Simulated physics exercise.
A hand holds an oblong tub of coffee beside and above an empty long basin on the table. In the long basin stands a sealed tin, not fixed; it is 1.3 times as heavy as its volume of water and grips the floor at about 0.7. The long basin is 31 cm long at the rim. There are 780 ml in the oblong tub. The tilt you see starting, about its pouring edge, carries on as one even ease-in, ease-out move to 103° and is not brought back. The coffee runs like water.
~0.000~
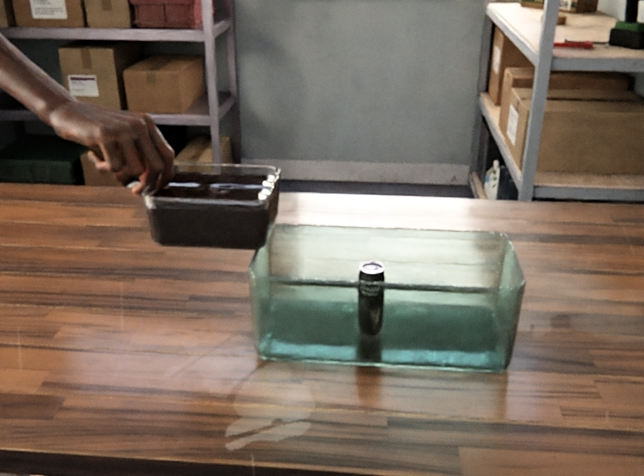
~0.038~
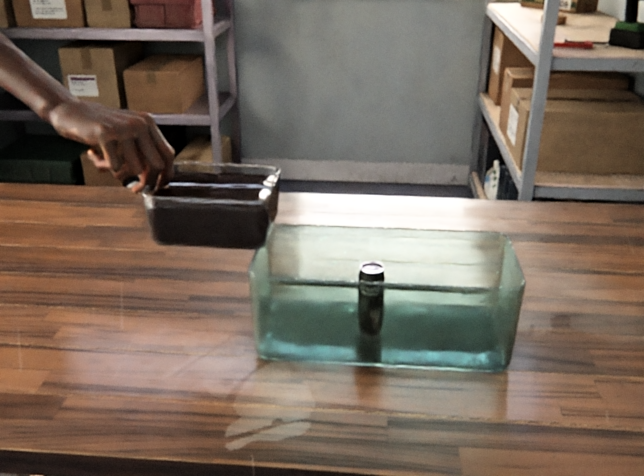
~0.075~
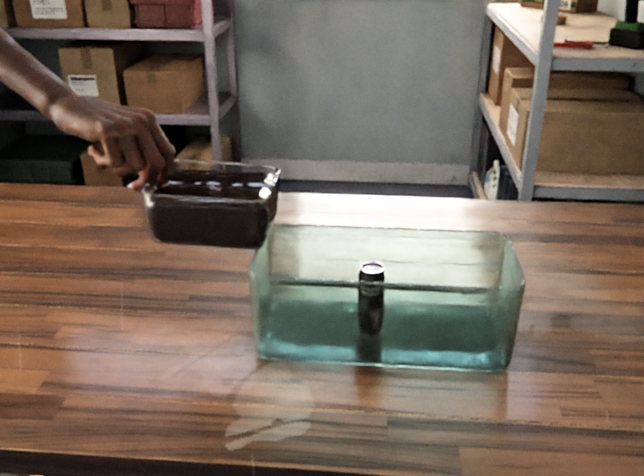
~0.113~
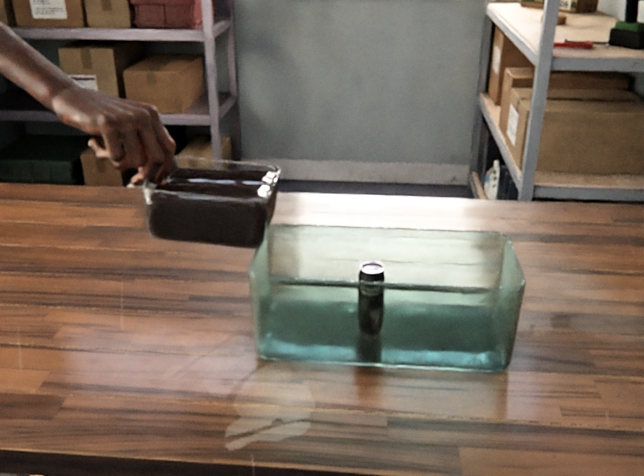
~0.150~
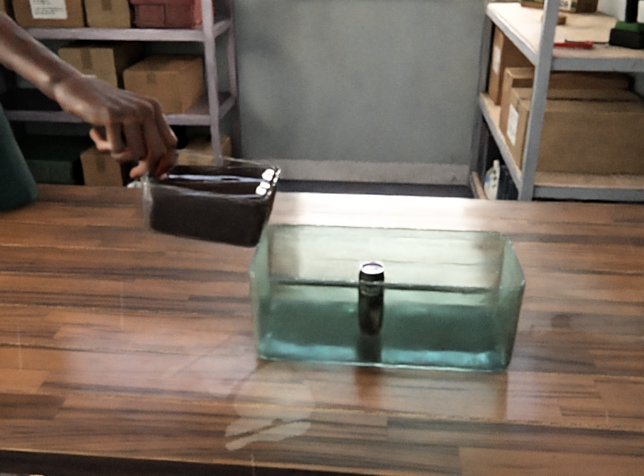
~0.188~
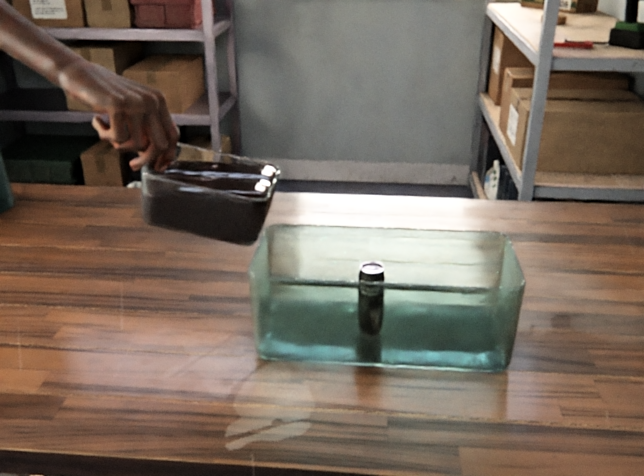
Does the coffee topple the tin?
It goes over.
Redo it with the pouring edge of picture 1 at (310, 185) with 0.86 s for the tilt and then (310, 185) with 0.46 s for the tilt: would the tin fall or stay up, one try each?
First it stays up; then it remains upright.
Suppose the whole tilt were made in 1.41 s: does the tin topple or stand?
Then it stays up.
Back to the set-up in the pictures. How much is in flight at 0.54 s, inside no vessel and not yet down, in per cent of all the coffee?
About 40 per cent.
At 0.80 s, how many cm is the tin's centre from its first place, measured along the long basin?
About 1 cm.
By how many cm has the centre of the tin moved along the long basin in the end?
About 6.5 cm.
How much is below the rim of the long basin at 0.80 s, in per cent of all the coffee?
Some 84 per cent.
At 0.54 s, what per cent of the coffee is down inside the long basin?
Some 14 per cent.
After 0.54 s the tilt is 72° and 47 per cent is still to pour; the tin stands where it began.
After 0.80 s the tilt is 102° and 5 per cent is still to pour; the tin leans 10°.
After 1.07 s the tilt is 103° and 0 per cent is still to pour; the tin lies on its side.
After 1.36 s the tilt is 103° and 0 per cent is still to pour; the tin lies on its side.
In the end the tin lies on its side.
